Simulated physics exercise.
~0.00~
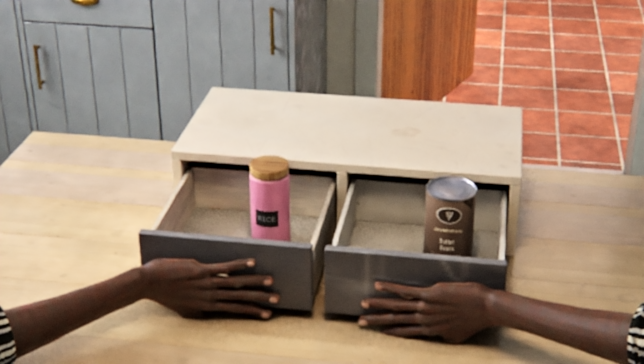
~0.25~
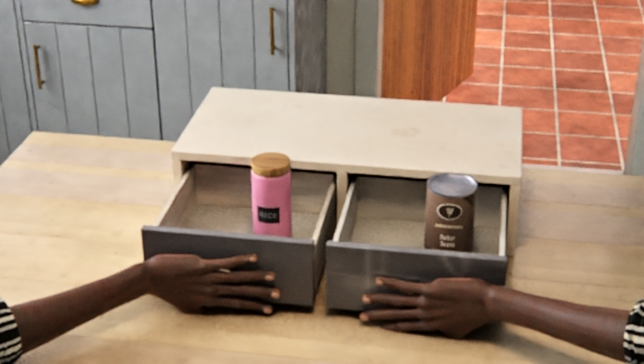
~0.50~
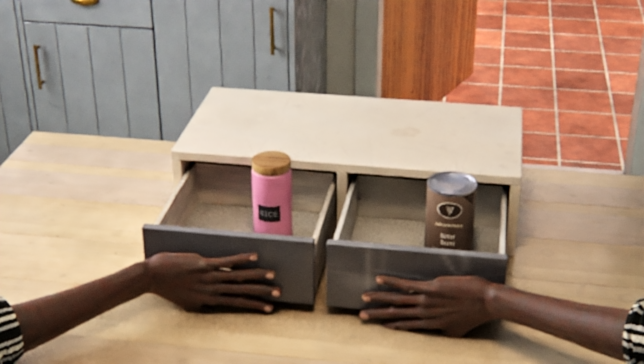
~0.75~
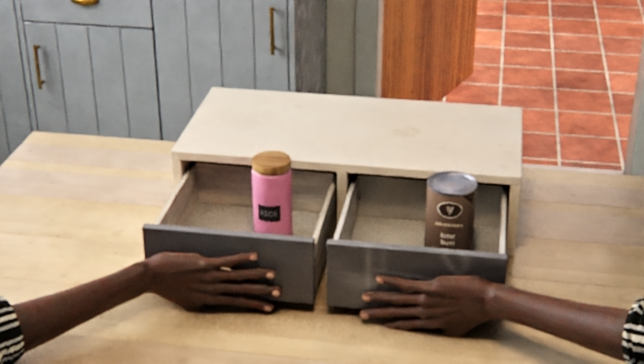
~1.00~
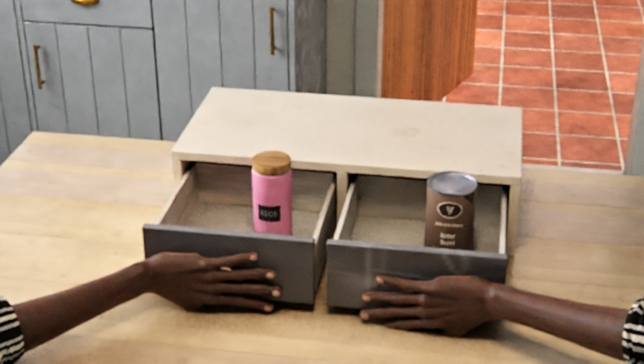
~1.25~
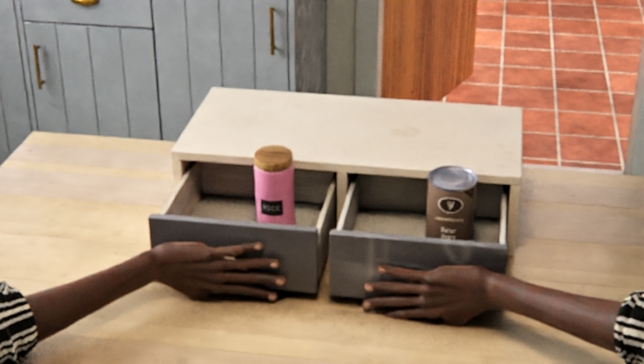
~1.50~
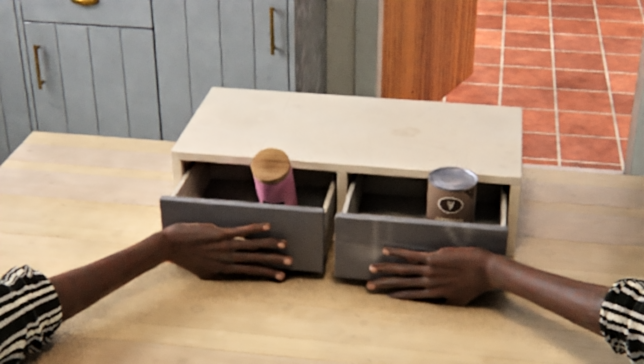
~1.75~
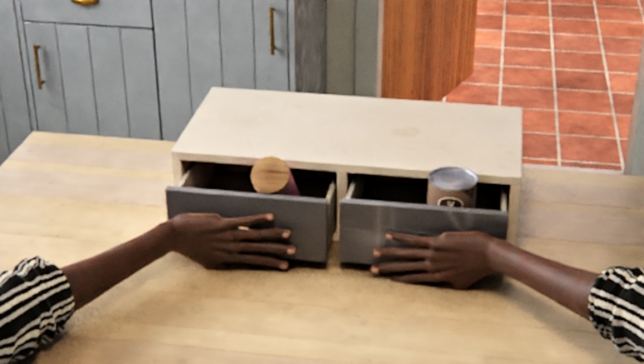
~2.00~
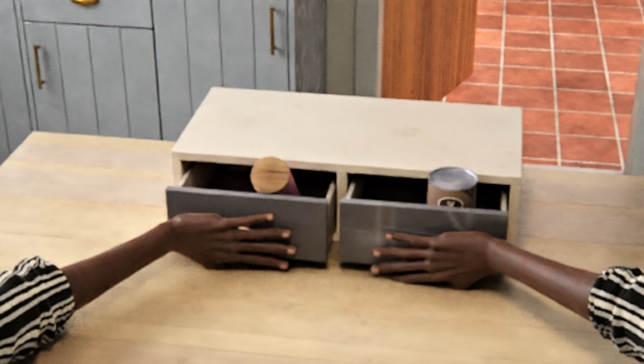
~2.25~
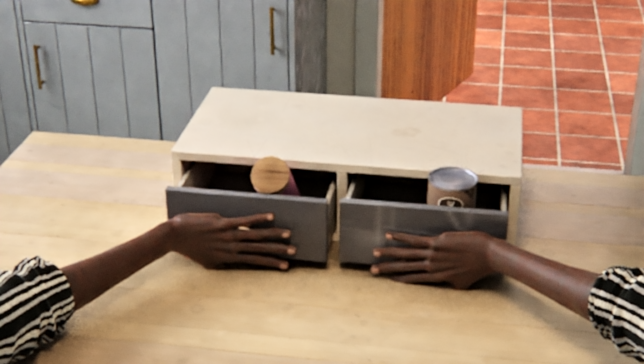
Two dark-fronted drawers stand open side by side in a pale wooden chest on a light tabletop, seen from slightly above, with grey-blue cabinets and red floor tiles behind. A pink jar with a wooden lid stands in the left drawer and a brown tin in the right. Two hands, reaching in from either side in striped sleeves, rest on the fronts, barely shifting them at first. Then they push both drawers inward, and the pink jar tips into a lean while the tin stays upright. Both drawers stop partway and remain ajar, the hands still against them.
